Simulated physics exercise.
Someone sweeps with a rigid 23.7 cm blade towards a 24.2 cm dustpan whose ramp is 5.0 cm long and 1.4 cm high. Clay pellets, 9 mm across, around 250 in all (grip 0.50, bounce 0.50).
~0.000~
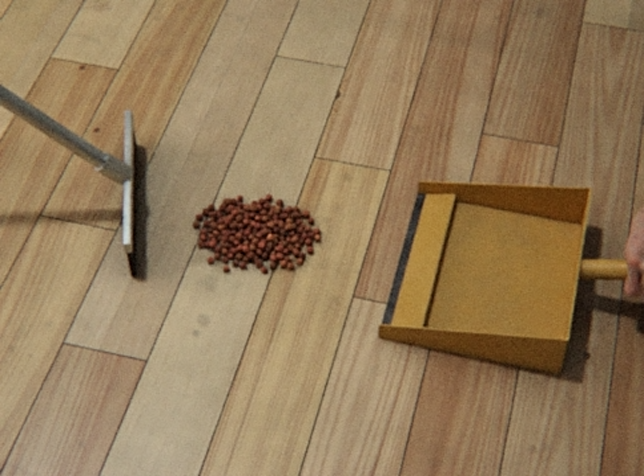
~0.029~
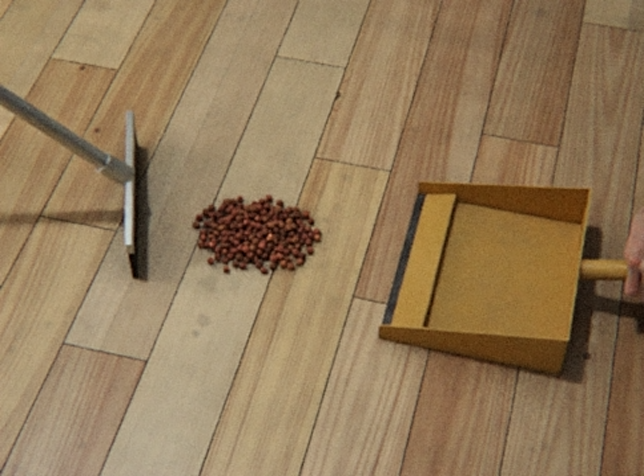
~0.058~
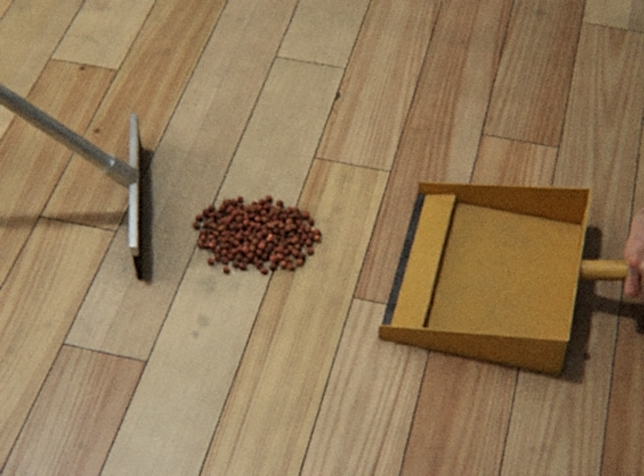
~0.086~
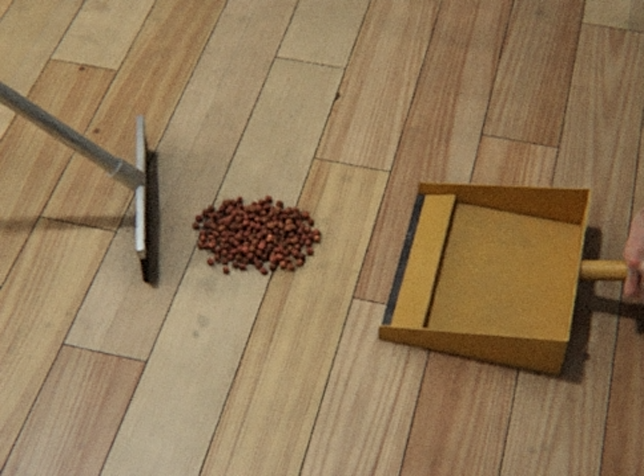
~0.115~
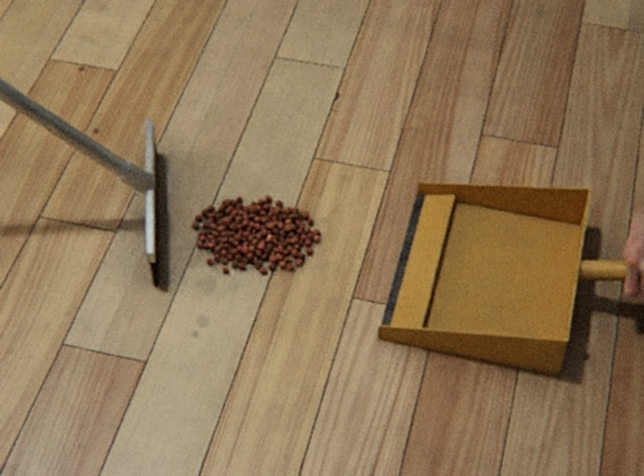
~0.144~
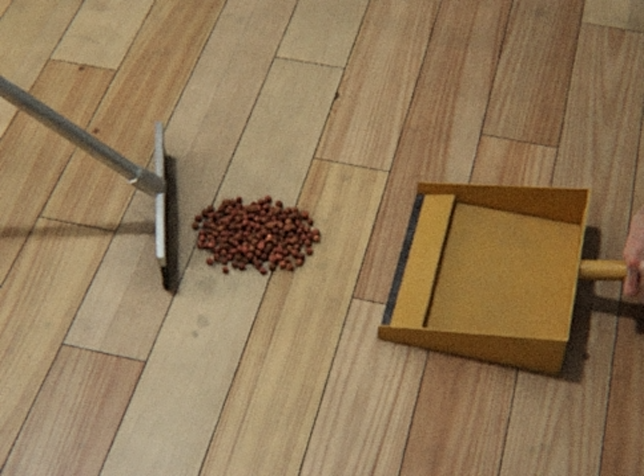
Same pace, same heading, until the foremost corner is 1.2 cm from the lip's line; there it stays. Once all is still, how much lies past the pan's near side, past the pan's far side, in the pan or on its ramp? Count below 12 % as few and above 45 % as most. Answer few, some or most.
Near side few, far side few, pan few.
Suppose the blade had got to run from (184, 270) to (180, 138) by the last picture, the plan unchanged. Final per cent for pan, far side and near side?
Pan 20, far 10, near 0.
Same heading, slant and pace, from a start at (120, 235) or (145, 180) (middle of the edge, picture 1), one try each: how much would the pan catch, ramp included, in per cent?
Some 0 and 15 per cent.
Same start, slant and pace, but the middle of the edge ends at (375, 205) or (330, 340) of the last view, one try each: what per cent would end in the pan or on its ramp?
About 30 and 0 per cent.
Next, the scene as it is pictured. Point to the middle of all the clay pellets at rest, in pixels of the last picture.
Near (374, 249).
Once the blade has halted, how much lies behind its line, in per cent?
Some 10 per cent.
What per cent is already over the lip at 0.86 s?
Near 5 per cent so far.
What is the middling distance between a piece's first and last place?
Roughly 16 cm.
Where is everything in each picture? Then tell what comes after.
Blade from (128, 248) to (129, 119), moved 0.0 cm, 0 of the pieces shifted so far; middle of the pieces at (256, 231); pan at (500, 281), in the first picture.
Blade from (130, 248) to (131, 119), moved 0.2 cm, 0 of the pieces shifted so far; middle of the pieces at (256, 231), in the second picture.
Blade from (134, 251) to (135, 121), moved 0.9 cm, 0 of the pieces shifted so far; middle of the pieces at (256, 232), in the third picture.
Blade from (141, 253) to (141, 124), moved 1.9 cm, 0 of the pieces shifted so far; middle of the pieces at (255, 232), in the fourth picture.
Blade from (151, 257) to (150, 127), moved 3.4 cm, 0 of the pieces shifted so far; middle of the pieces at (255, 232), in the fifth picture.
Blade from (162, 261) to (160, 130), moved 4.9 cm, 0 of the pieces shifted so far; middle of the pieces at (255, 232); pan at (499, 282). The blade's pace is about 0.52 m/s, heading 10 degrees towards the viewer's side, in the sixth picture.
After 0.40 s, middle of the blade 18 cm from the lip; 0 % over the lip, far side 0 %, near side 0 %.
After 0.57 s, middle of the blade 10 cm from the lip; 0 % over the lip, far side 0 %, near side 0 %.
After 0.86 s, middle of the blade 5 cm from the lip; 5 % over the lip, far side 5 %, near side 0 %.
At rest (1.2 s), near side 0 %, far side 5 %, pan 5 %, in front of the lip or behind the blade 90 %.
